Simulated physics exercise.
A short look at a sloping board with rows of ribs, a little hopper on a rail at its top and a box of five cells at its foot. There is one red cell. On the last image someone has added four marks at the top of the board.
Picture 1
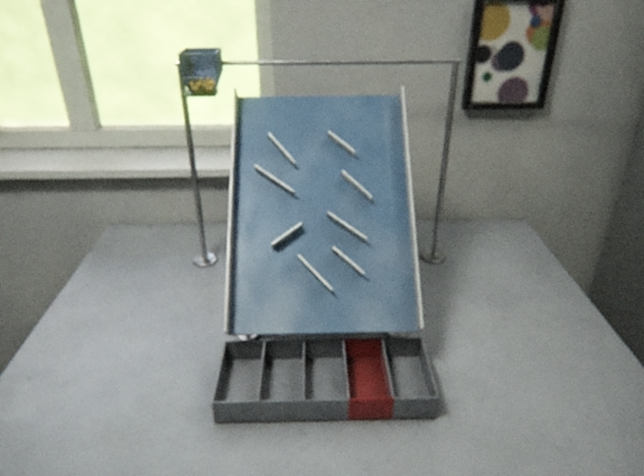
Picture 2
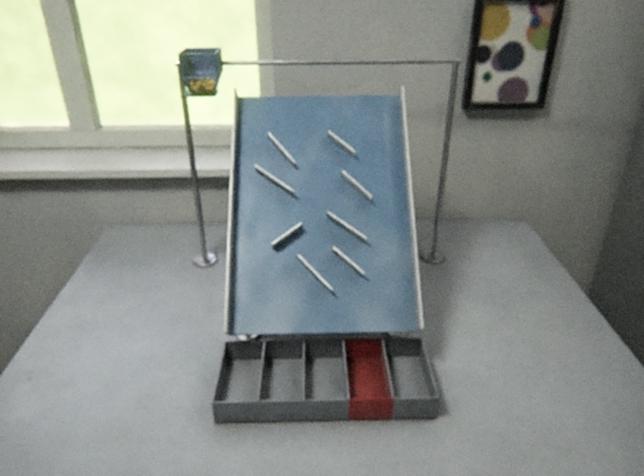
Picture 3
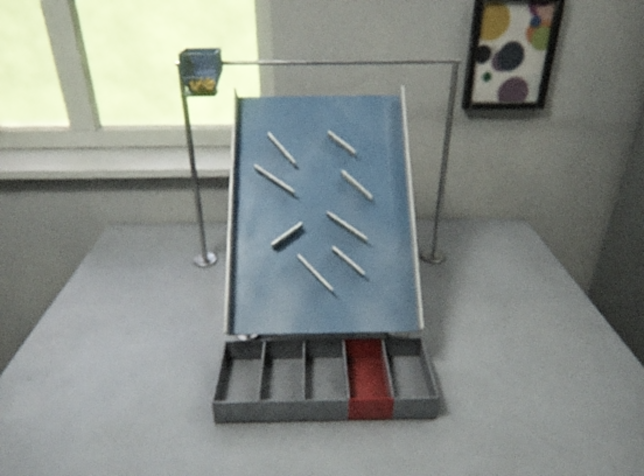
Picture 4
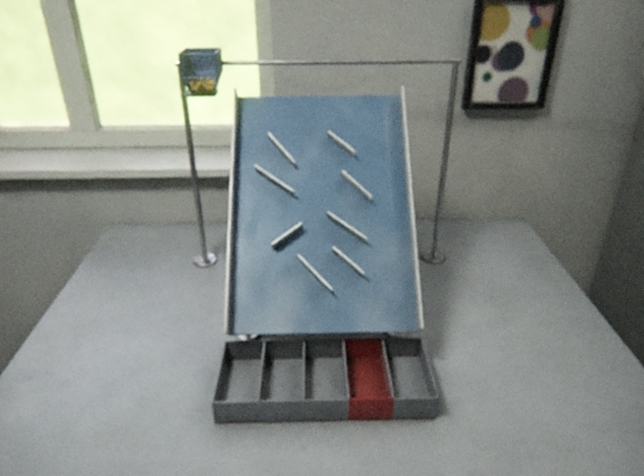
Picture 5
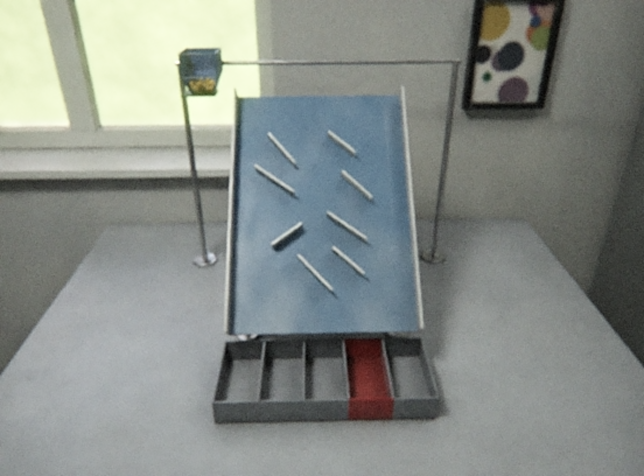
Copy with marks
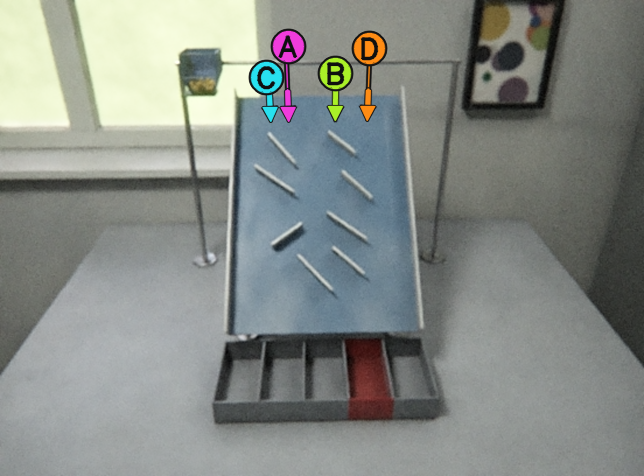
A sloping blue board with angled ribs standing motionless above a five-cell tray with one red cell, a small hopper at upper left.
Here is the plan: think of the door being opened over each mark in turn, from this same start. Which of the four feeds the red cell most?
Use mark A.
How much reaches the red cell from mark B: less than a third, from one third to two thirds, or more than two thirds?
It is less than a third.
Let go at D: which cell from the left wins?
The fifth from the left.
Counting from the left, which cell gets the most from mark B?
The fifth from the left.
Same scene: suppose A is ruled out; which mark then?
That is mark C.
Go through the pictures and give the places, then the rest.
The first frame shows hopper near (204, 84), puffed corn balls, door shut.
The second frame shows ribs (268, 133) to (295, 162), (329, 131) to (355, 152), (255, 165) to (294, 191).
The third frame shows ribs (342, 171) to (372, 197), (271, 244) to (301, 223), (328, 212) to (367, 238).
The fourth frame shows ribs (298, 255) to (332, 290), (333, 246) to (364, 273).
The fifth frame shows red cell near (371, 407), number 4 of 5 from the left.
On the marked copy, mark A meets the board at (288, 116); mark B meets the board at (335, 115); mark C meets the board at (270, 116); mark D meets the board at (367, 115).
For mark A, close to half in the red cell, close to half in other cells.
For mark B, a small share in the red cell, the bulk in other cells.
For mark C, close to a third in the red cell, close to two thirds in other cells.
For mark D, none at all in the red cell, the whole lot in other cells.
